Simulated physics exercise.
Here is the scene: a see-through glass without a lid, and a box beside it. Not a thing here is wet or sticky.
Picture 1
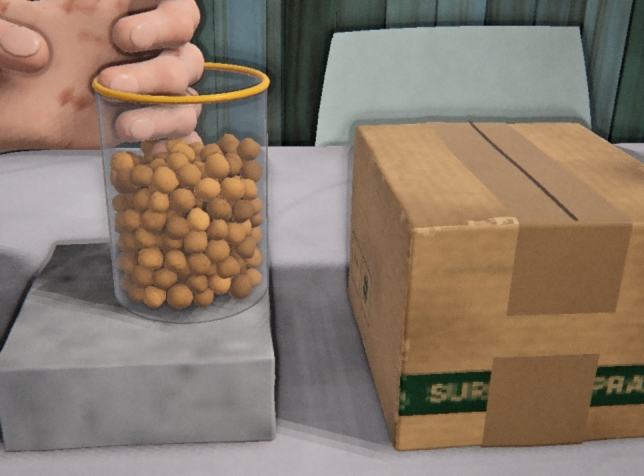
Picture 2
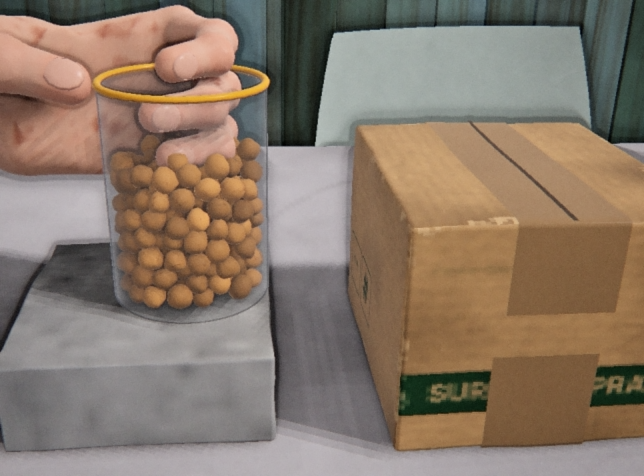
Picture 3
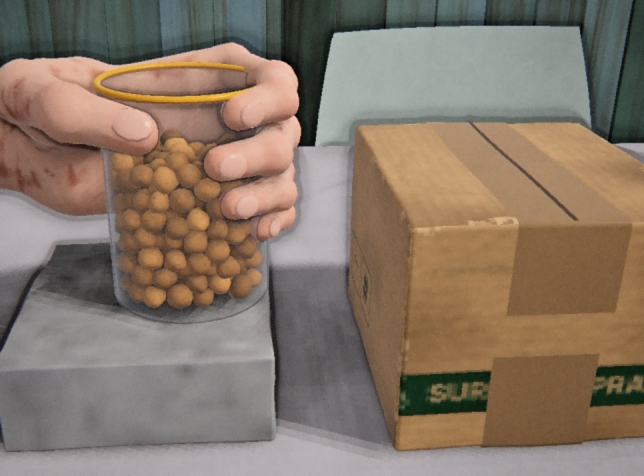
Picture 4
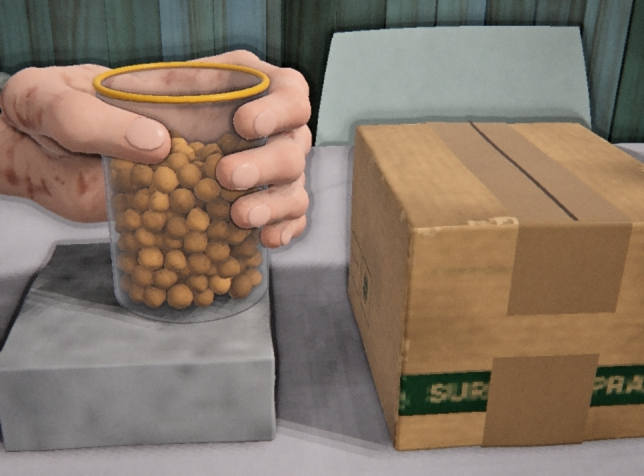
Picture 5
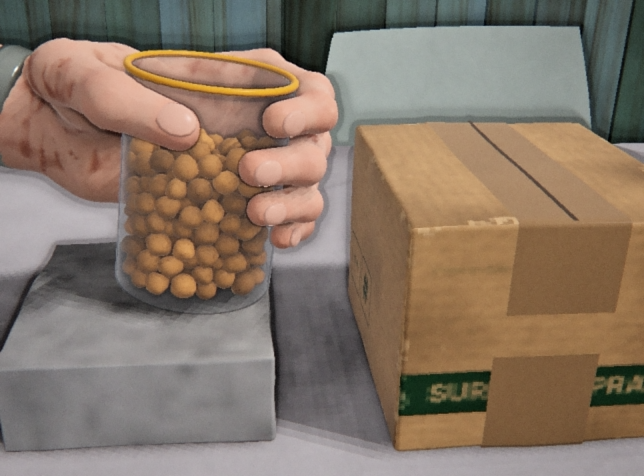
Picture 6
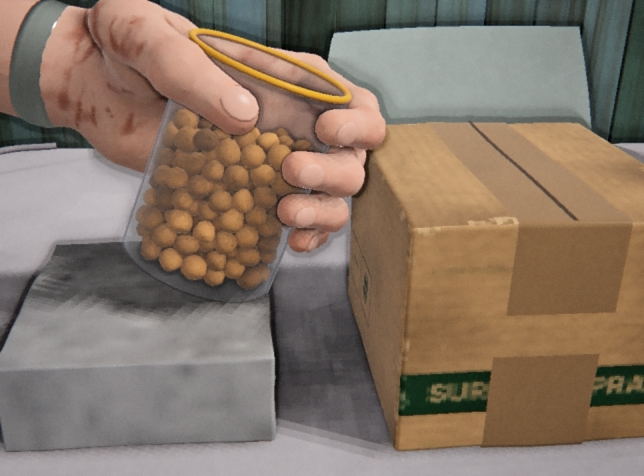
A hand reached around a clear glass of roasted chickpeas on a gray block, gripped it, then lifted it slightly and tilted it rightward, toward the cardboard box beside it.
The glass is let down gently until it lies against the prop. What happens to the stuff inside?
Looks like the filling will never leave it.
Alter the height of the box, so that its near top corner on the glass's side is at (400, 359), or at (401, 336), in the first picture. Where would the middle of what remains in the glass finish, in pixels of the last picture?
(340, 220) and (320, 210), approximately.
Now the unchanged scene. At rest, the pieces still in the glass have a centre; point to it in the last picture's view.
Centre, last view: Approx. (258, 187).
Then, 0.17 s past the last view, the glass leans 32°; everything is still inside.
Then, 0.35 s past the last view, the glass rests on the box at 38°; everything is still inside.
Finally, the glass rests on the box at 38°; everything is still inside.
